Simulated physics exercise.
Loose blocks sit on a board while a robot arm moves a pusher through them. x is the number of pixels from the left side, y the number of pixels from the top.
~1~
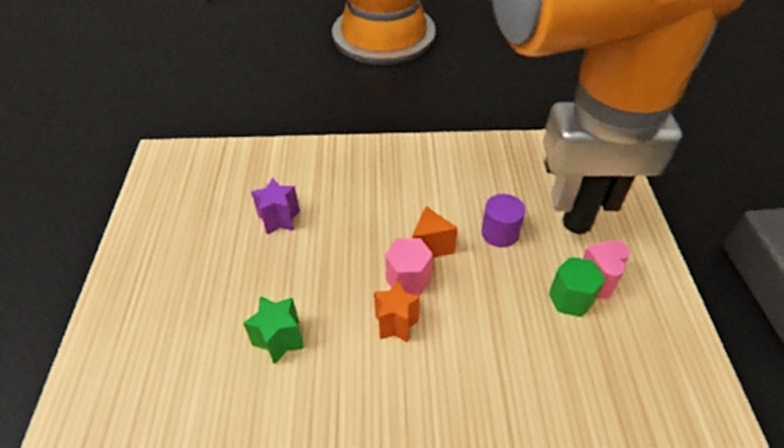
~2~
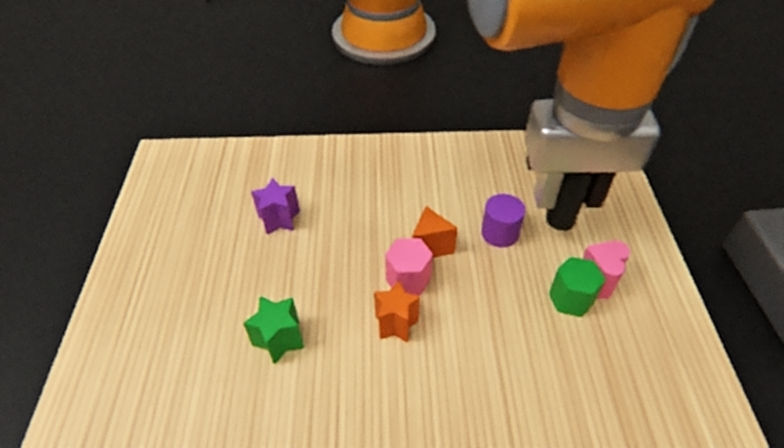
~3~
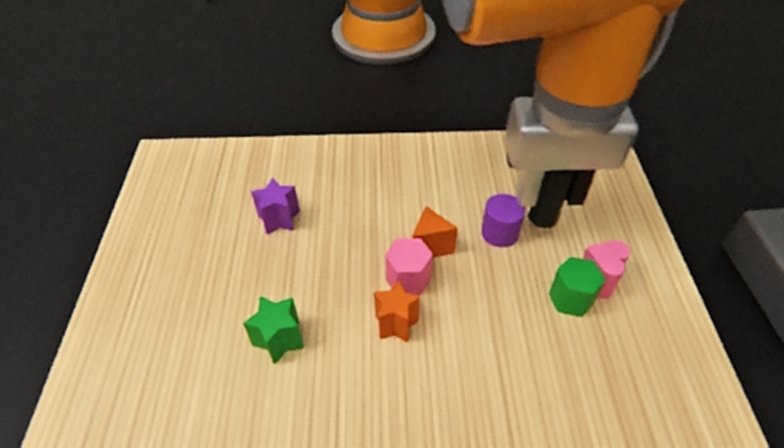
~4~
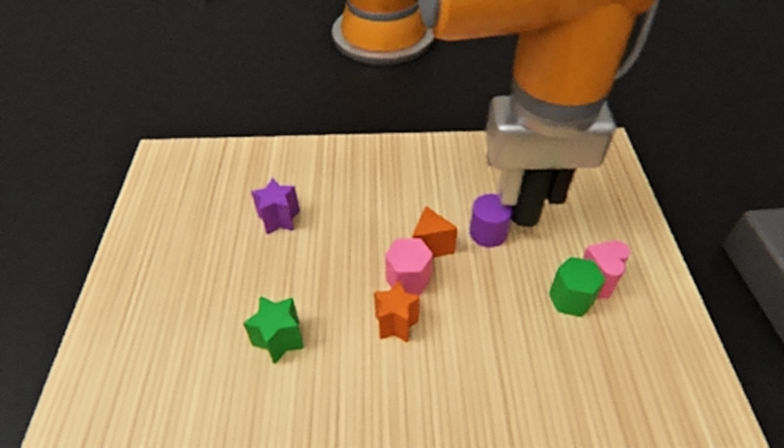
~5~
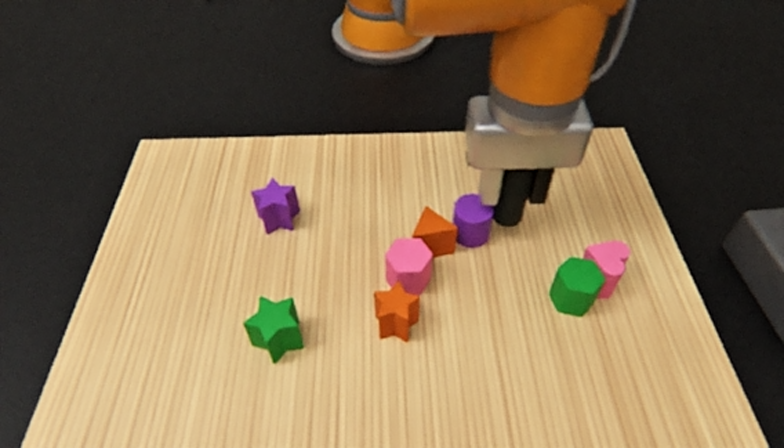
An orange robot arm with a grey gripper and dark pusher tip reaches over a pale wooden board on a black surface, seen from above at an angle by a still camera. Purple and green stars lie left, a pink hexagon, orange triangle and orange star near the middle, a purple cylinder right of them, and green and pink blocks farther right. The arm sweeps left, meets the cylinder and pushes it left beside the triangle.
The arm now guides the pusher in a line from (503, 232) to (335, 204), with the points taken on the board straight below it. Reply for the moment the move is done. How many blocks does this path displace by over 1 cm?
The result: Two blocks.
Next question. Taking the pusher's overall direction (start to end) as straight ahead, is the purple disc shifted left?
Answer: Yes.
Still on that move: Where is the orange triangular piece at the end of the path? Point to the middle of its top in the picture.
Around pixel (382, 234).
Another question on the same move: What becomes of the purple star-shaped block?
At the end of the path, it will still be in place.
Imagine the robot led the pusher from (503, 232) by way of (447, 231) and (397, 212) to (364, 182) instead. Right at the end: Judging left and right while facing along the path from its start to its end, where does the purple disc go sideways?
It moves off to the left.
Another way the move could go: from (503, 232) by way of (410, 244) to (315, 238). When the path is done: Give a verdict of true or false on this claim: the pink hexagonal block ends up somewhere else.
It is false.
The first path, step by step. One third of the way, pusher (447, 207); pink hexagonal block (407, 257), turned 10° anticlockwise; orange triangular piece (399, 228), turned 15° anticlockwise; purple disc (416, 206).
Two thirds of the way, pusher (389, 197); pink hexagonal block (407, 257), turned 15° anticlockwise; orange triangular piece (382, 234), turned 50° anticlockwise; purple disc (370, 209).
At the end, pusher (333, 188); purple star-shaped block in place; pink hexagonal block (407, 257), turned 15° anticlockwise; orange triangular piece (382, 234), turned 50° anticlockwise; purple disc (362, 209).
